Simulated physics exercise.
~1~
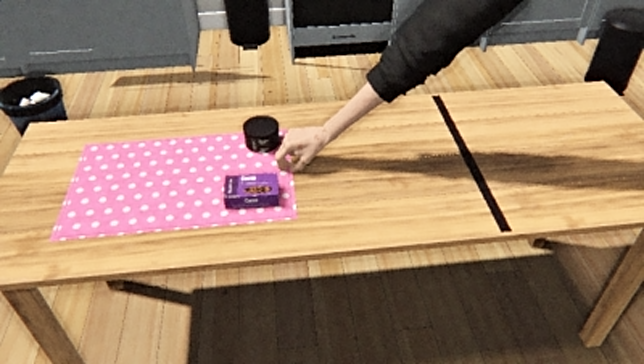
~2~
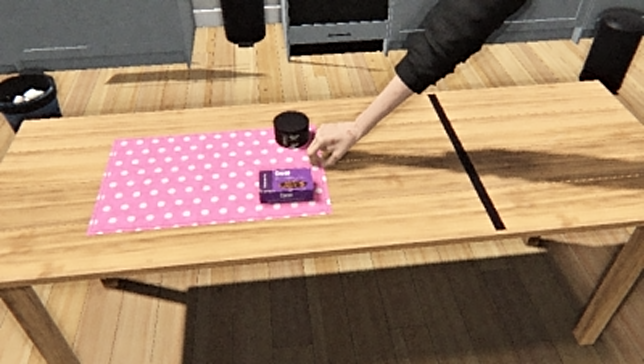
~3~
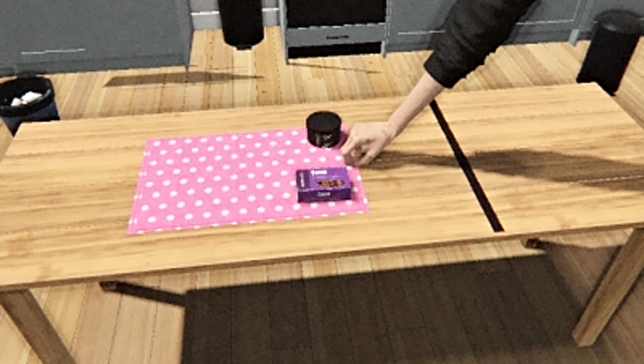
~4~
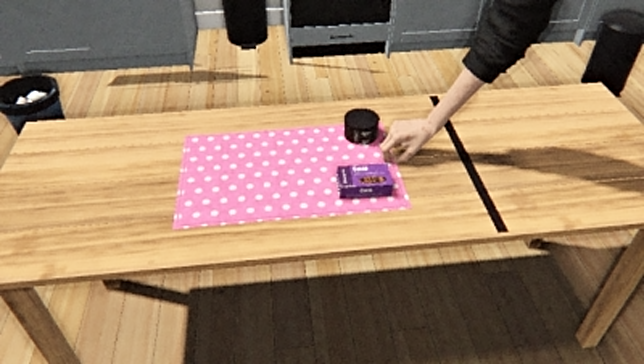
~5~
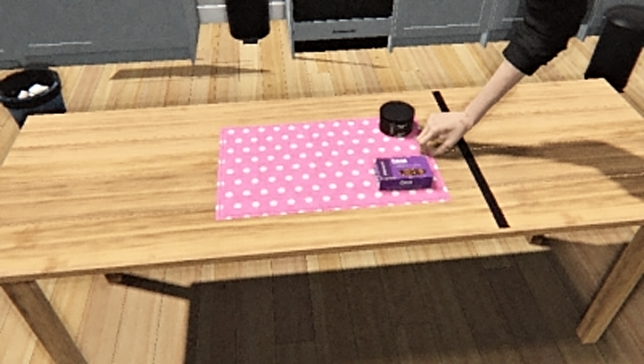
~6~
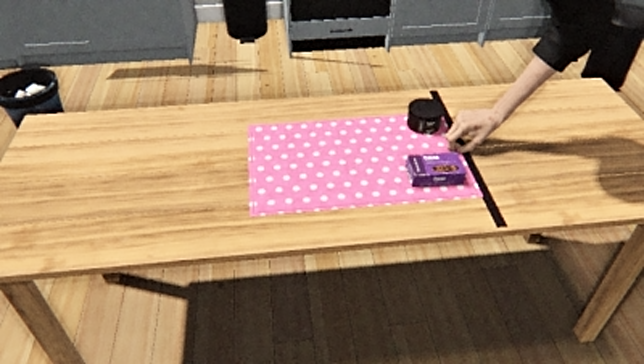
We see a hand pull a pink polka-dot cloth steadily rightward across a wooden table, carrying a black tub and a purple packet. The cloth's leading edge reaches the dark tape line, with both items still resting on it.
